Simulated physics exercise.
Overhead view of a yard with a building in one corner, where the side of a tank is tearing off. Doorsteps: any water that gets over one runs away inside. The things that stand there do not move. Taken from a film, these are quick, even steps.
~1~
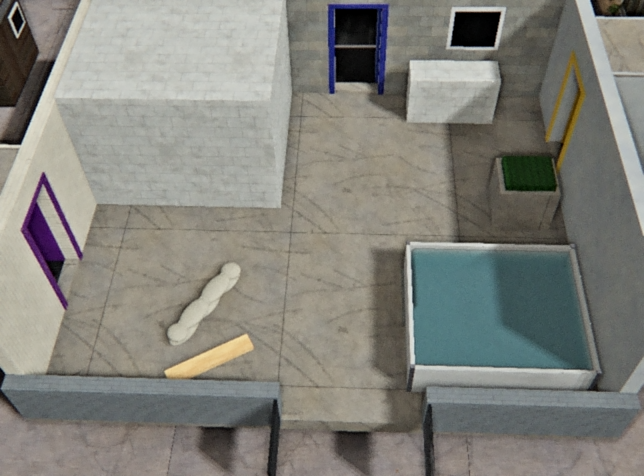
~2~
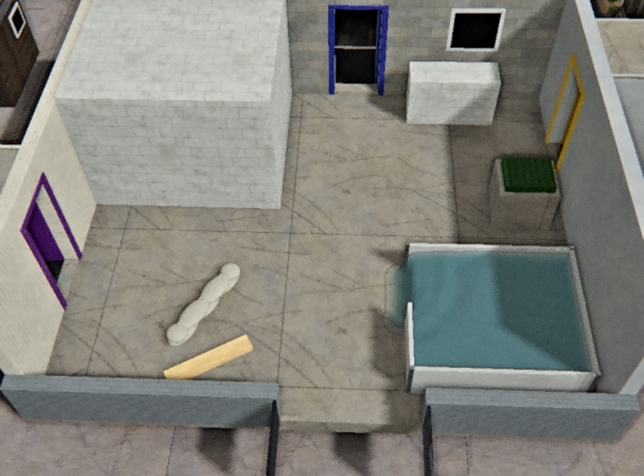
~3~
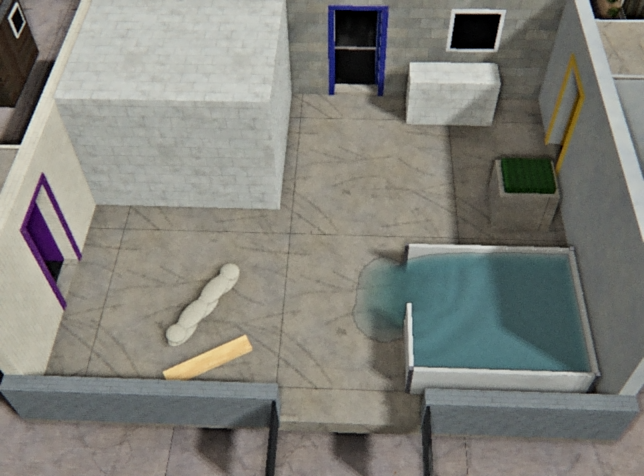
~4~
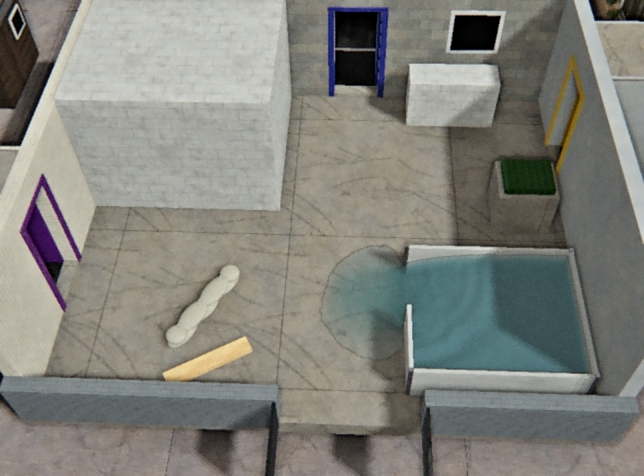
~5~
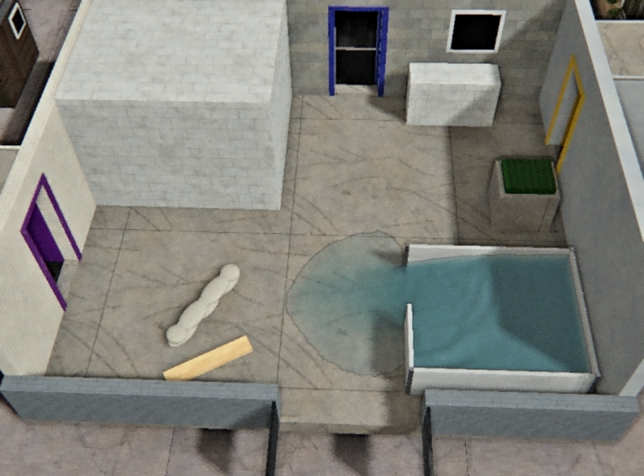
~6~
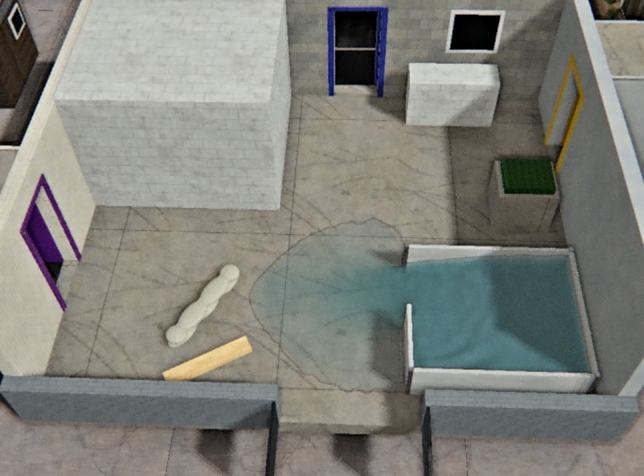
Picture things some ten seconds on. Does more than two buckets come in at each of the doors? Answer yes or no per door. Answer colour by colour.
The purple door yes, the yellow door no, the blue door no.
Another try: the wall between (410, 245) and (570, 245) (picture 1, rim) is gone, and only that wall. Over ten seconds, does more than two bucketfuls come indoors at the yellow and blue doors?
Looks like yellow gets past it, and blue gets past it too.
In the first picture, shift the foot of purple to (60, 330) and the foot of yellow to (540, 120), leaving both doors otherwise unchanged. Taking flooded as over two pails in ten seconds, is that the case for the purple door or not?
I'd say the purple one tops the limit.
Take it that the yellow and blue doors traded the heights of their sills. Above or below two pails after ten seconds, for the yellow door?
Note: Yellow door gets less than that.
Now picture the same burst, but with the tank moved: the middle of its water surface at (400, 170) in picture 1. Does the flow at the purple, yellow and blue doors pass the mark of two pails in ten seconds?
As I read it, the purple door remains beneath it, the yellow door tops that amount and the blue door tops that amount.
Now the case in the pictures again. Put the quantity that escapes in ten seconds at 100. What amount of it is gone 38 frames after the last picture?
Estimate: Some 30 %.
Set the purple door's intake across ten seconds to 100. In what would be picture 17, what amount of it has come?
Working it through, I arrive at 0 %.
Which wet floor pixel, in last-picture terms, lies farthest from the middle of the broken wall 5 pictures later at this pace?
Approximate pixel: (164, 250).
A moment on, water covers 25 % of the floor; the purple door not reached, the yellow door not reached, the blue door not reached.
Next, water covers 40 % of the floor; the purple door not reached, the yellow door not reached, the blue door not reached.
Then, water covers 50 % of the floor; the purple door wet at the sill, nothing in, the yellow door not reached, the blue door wet at the sill, nothing in.
Later, water covers 70 % of the floor; the purple door over two buckets in, the yellow door not reached, the blue door under two buckets in.
In the end, water covers 85 % of the floor; the purple door far over two buckets in, the yellow door wet at the sill, nothing in, the blue door under two buckets in.
